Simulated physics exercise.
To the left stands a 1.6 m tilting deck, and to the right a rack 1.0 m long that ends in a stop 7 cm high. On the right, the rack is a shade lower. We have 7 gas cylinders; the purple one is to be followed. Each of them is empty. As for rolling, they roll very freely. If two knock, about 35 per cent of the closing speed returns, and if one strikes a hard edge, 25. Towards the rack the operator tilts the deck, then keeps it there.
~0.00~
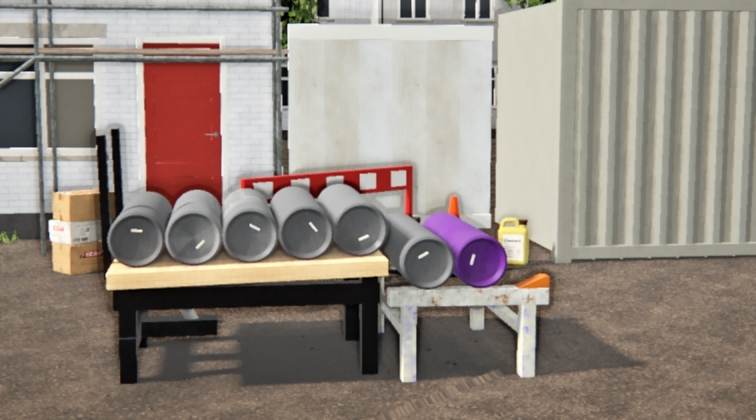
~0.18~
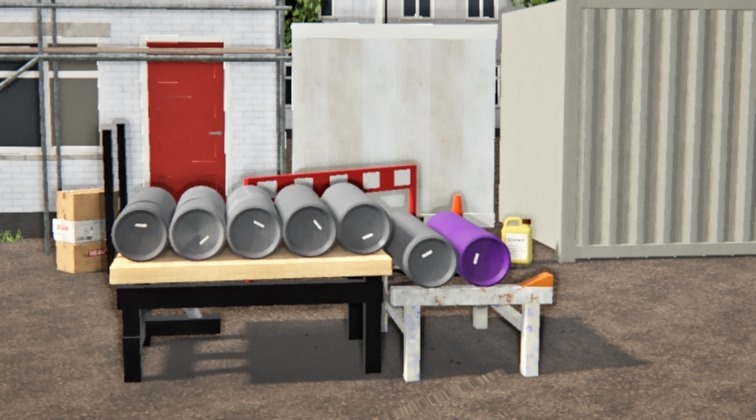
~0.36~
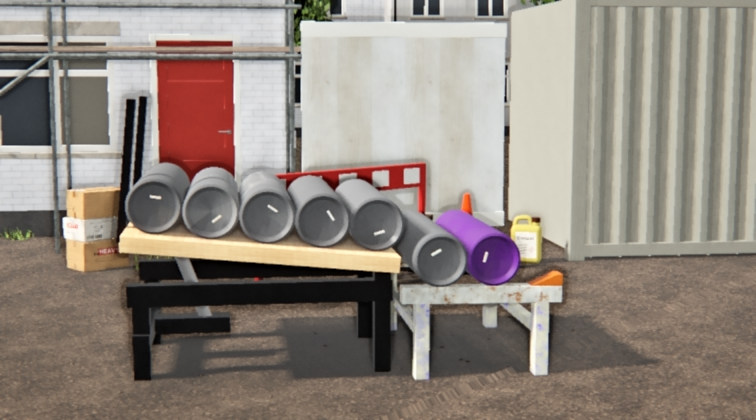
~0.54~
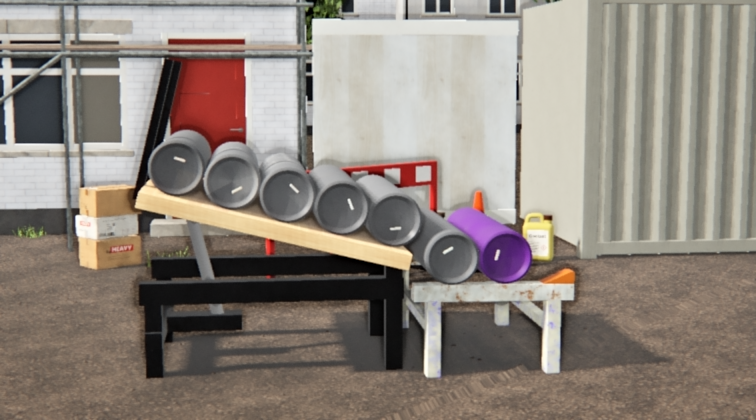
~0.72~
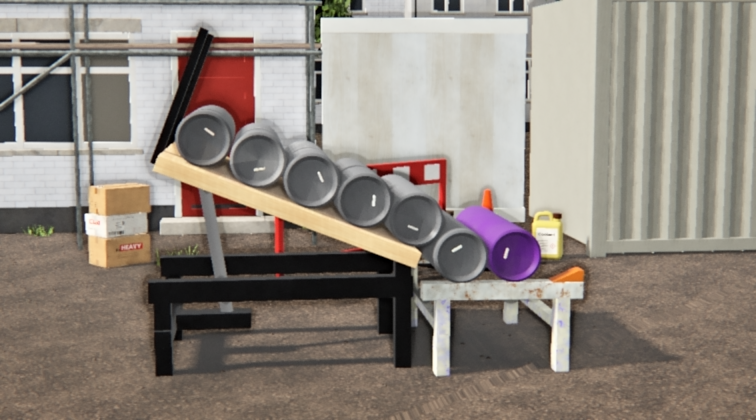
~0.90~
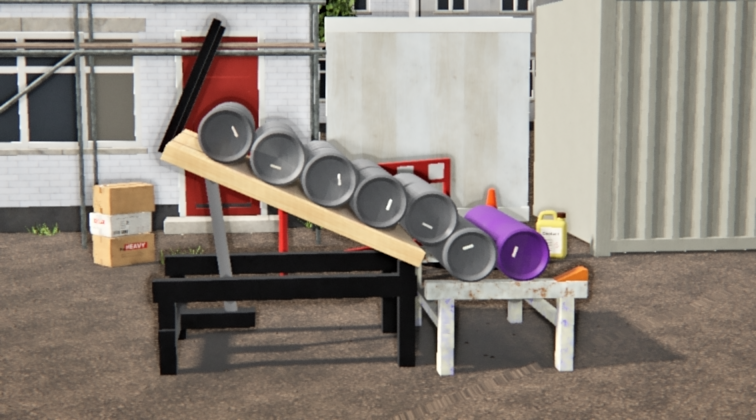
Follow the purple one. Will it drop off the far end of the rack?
That one departs the rack.
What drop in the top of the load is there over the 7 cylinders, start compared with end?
Roughly 0 cm.
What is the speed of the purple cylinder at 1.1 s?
Its speed is roughly 0.4 m/s.
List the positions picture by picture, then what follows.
The first frame shows purple (482, 262); deck tilted 2° back; stop top at (547, 278).
The second frame shows purple (486, 262); deck tilted 1° back.
The third frame shows purple (495, 260); deck tilted 6° to the rack.
The fourth frame shows purple (507, 258); deck tilted 14° to the rack.
The fifth frame shows purple (516, 256); deck tilted 22° to the rack.
The sixth frame shows purple (524, 255); deck tilted 24° to the rack.
By 1.1 s, purple is on the rack, 30 cm from the rack's far end, rolling right; 0 of 7 over the stop.
By 1.4 s, purple is on the rack, 15 cm from the rack's far end, rolling right; 0 of 7 over the stop.
By 1.6 s, purple is on the rack, 5 cm from the rack's far end, rolling right; 0 of 7 over the stop.
By 1.9 s, purple is beyond the stop and falling; 1 of 7 over the stop.
Finally (5.2 s), purple is beyond the stop, on the ground; 3 of 7 over the stop.
